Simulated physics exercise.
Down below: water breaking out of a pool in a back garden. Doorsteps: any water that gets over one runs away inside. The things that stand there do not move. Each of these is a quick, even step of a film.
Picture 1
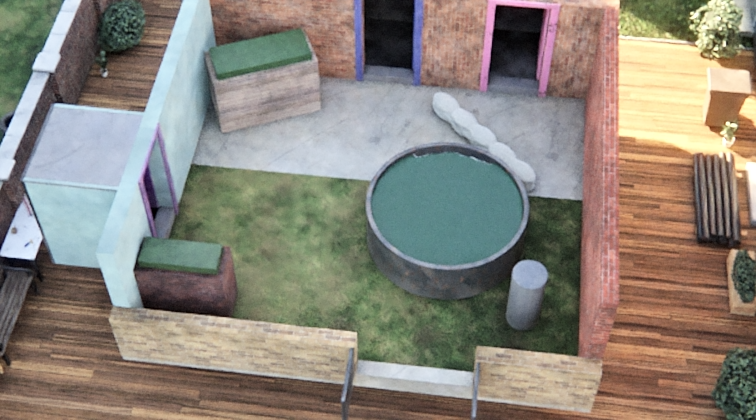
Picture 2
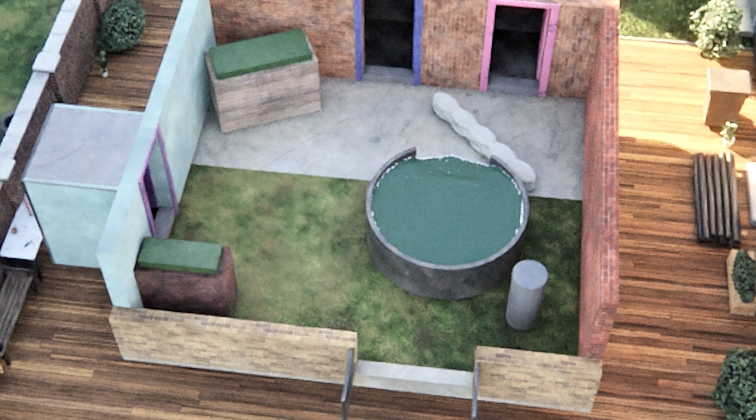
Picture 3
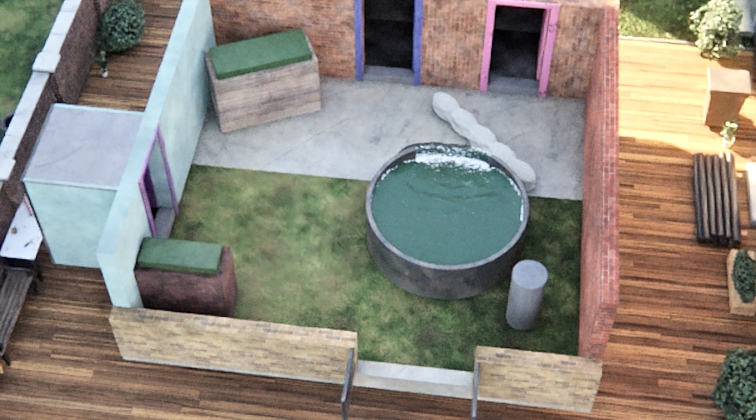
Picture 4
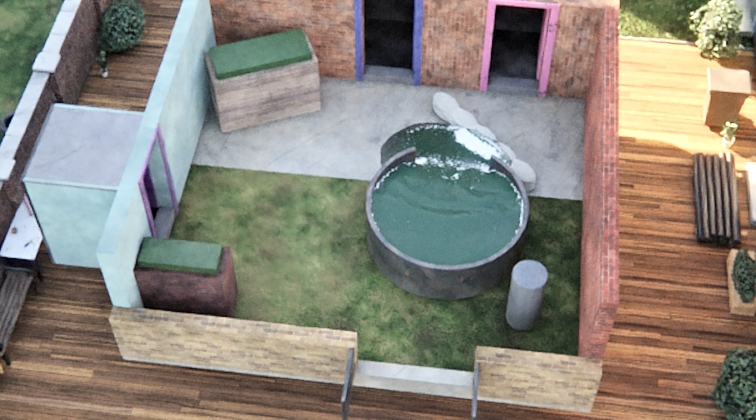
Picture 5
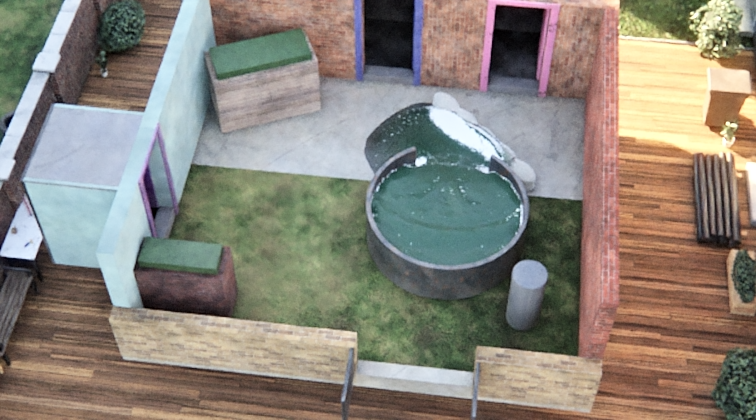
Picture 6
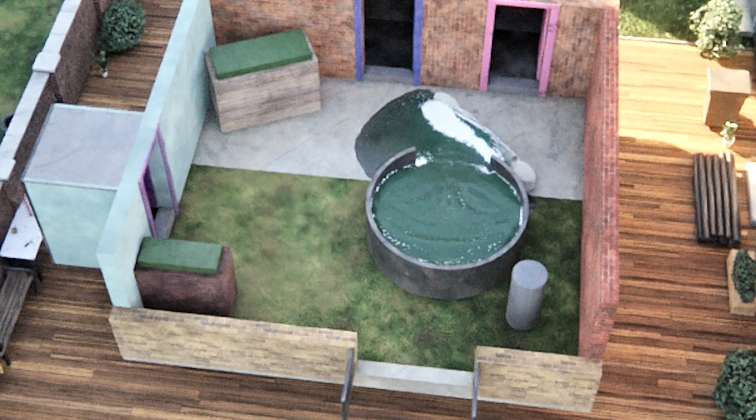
Green water breaks out of the round pool's far side and spreads across the grey paving.
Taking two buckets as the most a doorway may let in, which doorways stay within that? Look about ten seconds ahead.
My prediction: The purple door does not top two buckets; the blue door tops two buckets; the pink door does not top two buckets.
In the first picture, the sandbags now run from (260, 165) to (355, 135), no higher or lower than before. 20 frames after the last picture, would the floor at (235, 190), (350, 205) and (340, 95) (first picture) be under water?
First spot stays unwetted, second stays unwetted, third gets soaked.
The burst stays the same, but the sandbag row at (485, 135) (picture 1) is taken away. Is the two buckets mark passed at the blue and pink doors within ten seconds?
Blue door: Exceeds the threshold; pink door: Exceeds the threshold.
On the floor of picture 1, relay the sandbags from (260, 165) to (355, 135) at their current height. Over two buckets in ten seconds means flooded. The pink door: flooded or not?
Note - pink one: Above the limit.
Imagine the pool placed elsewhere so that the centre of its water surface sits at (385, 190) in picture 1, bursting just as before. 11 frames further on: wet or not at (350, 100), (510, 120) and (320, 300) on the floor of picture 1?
I'd say swamped for the first, swamped for the second and still dry for the third.
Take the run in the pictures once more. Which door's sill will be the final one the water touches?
Observed: The purple door.
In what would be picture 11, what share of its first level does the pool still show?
Near 68 in a hundred.
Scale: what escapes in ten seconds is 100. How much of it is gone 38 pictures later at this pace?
Close to 85 per cent.
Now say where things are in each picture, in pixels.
The round pool at (447, 206) is whole and still, in the first picture.
The front is at a hidden place, out from the gap on the round pool's far side, in the second picture.
Water pours out on the round pool's far side and has run to a hidden place, in the third picture.
Water pours out on the round pool's far side and has run to (395, 139), in the fourth picture.
Water pours out on the round pool's far side and has run to (410, 109), in the fifth picture.
Water pours out on the round pool's far side and has run to (423, 92), in the sixth picture.
A moment on, water covers 25 % of the floor; the purple door not reached, the blue door over two buckets in, the pink door not reached.
Next, water covers 35 % of the floor; the purple door not reached, the blue door far over two buckets in, the pink door wet at the sill, nothing in.
Then, water covers 60 % of the floor; the purple door not reached, the blue door far over two buckets in, the pink door wet at the sill, nothing in.
Later, water covers 85 % of the floor; the purple door wet at the sill, nothing in, the blue door far over two buckets in, the pink door wet at the sill, nothing in.
In the end, water covers 95 % of the floor; the purple door wet at the sill, nothing in, the blue door far over two buckets in, the pink door wet at the sill, nothing in.
